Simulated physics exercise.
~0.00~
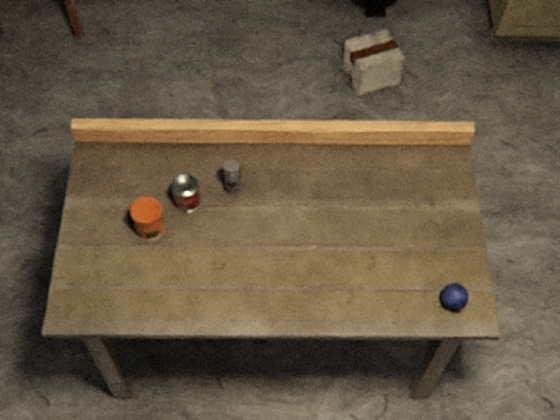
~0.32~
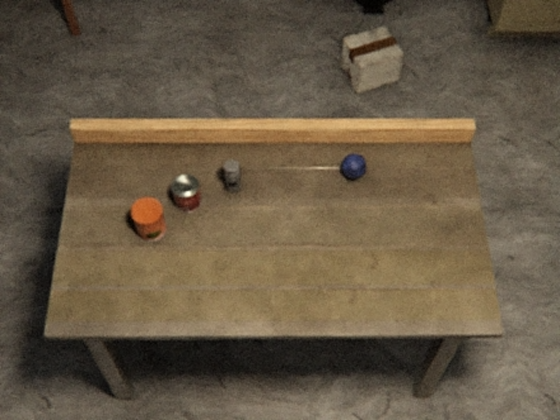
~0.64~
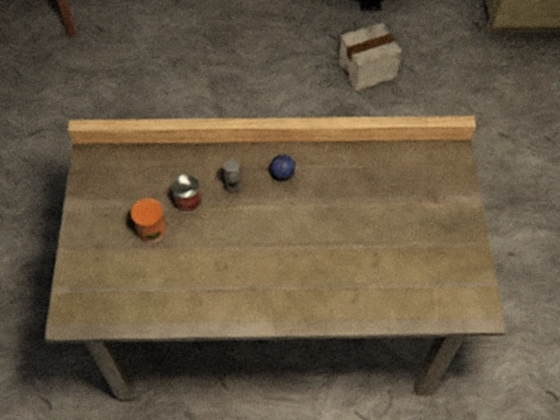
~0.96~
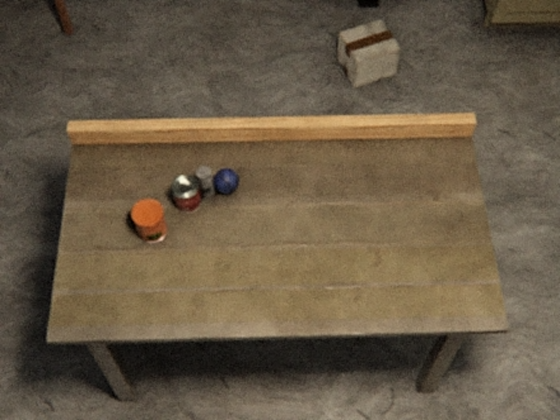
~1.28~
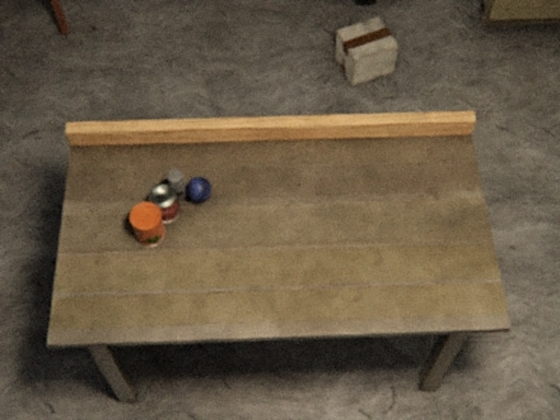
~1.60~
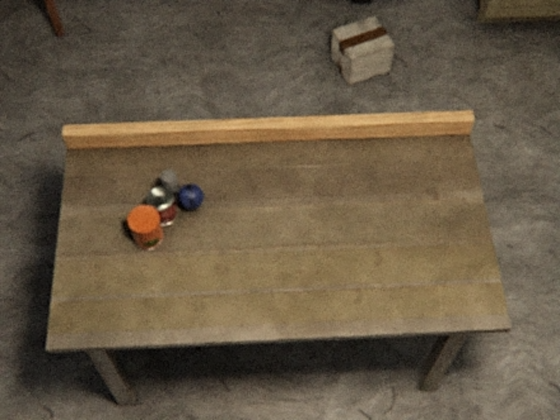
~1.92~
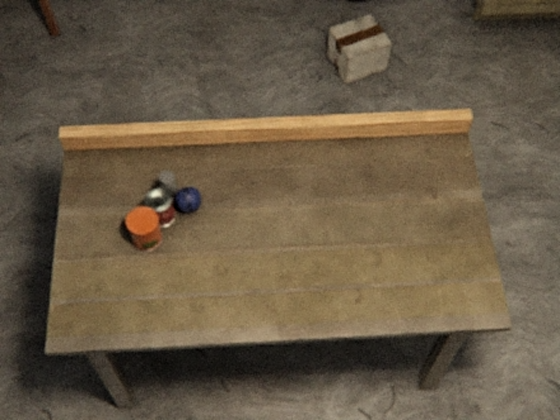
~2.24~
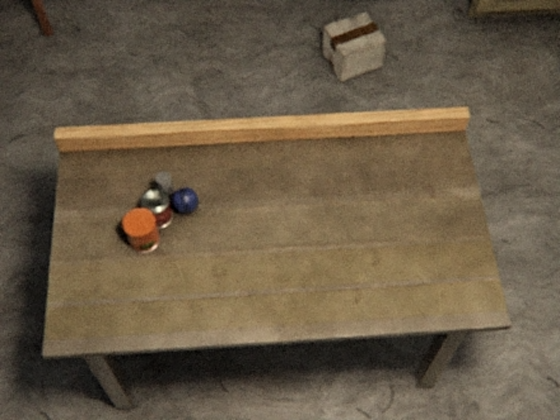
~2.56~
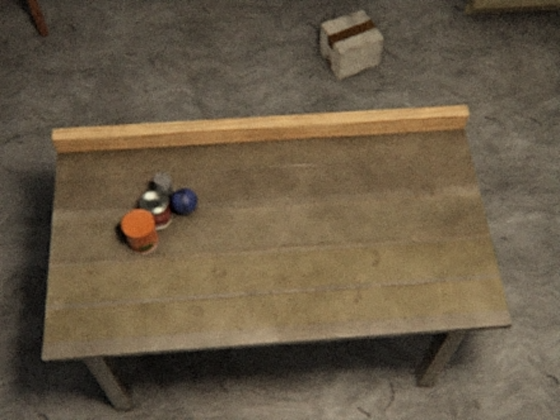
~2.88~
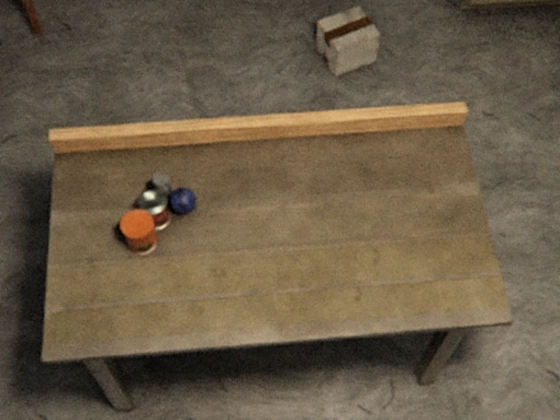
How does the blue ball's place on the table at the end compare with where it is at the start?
At the start the blue ball is alone near the front right corner of the table. By the end it is on the left side, farther back, resting close beside the grey shaker and the red tin.
